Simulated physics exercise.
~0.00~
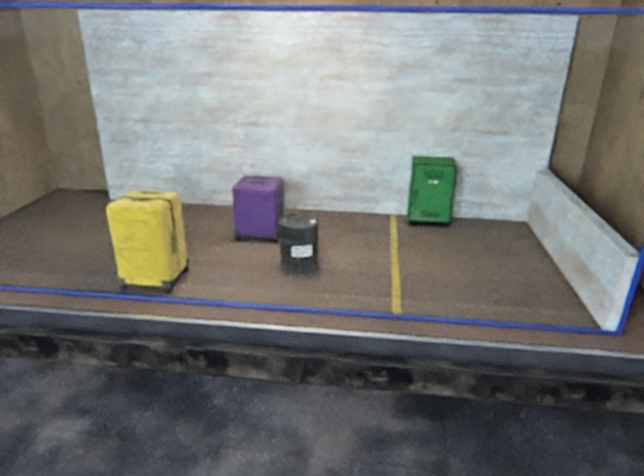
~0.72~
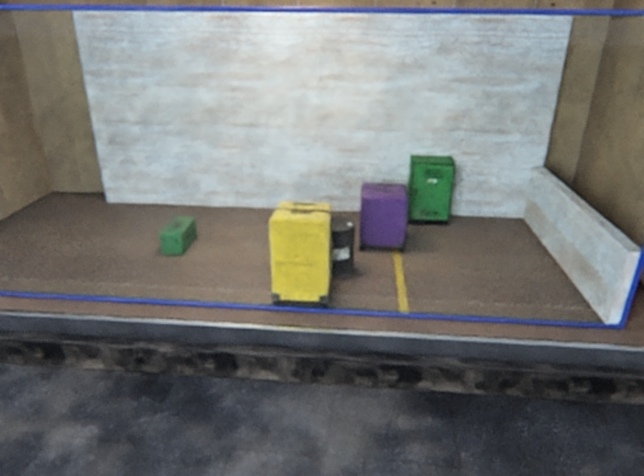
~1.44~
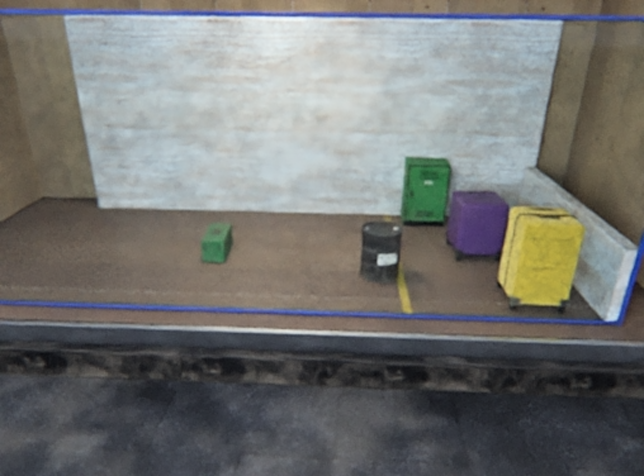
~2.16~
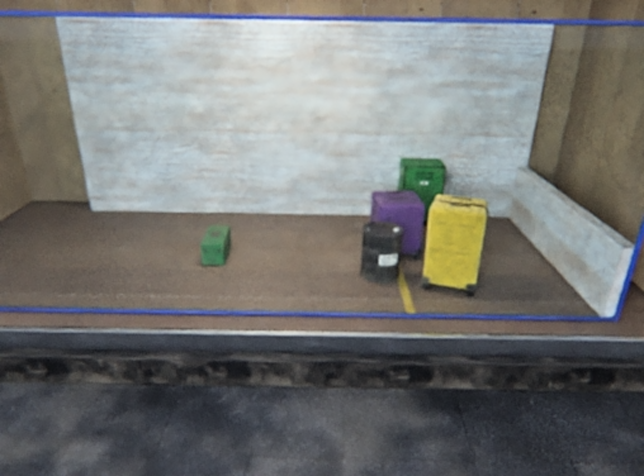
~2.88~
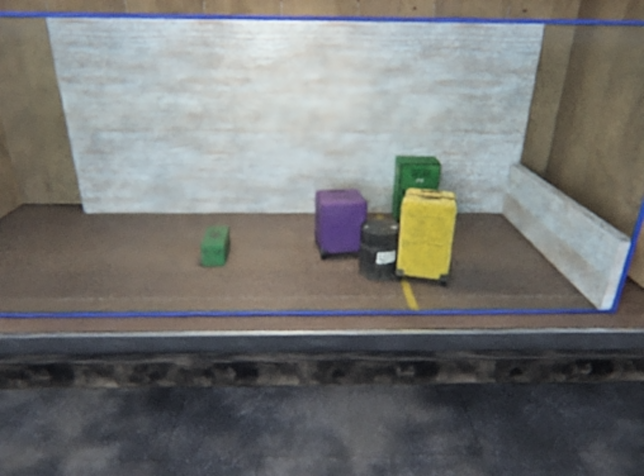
The clip opens on a van-like bay where a yellow wheeled case, a purple case and a black drum stand left of a yellow floor line, with a green locker at the back. The cases and drum move right, and a small green toolbox comes into view at the left. Both cases carry on across the line toward the low right wall, while the drum and toolbox shift only a little farther. The cases then move back left as the drum and toolbox stay put. Finally, everything is upright, the yellow case beyond the line, the purple case, drum and toolbox short of it.
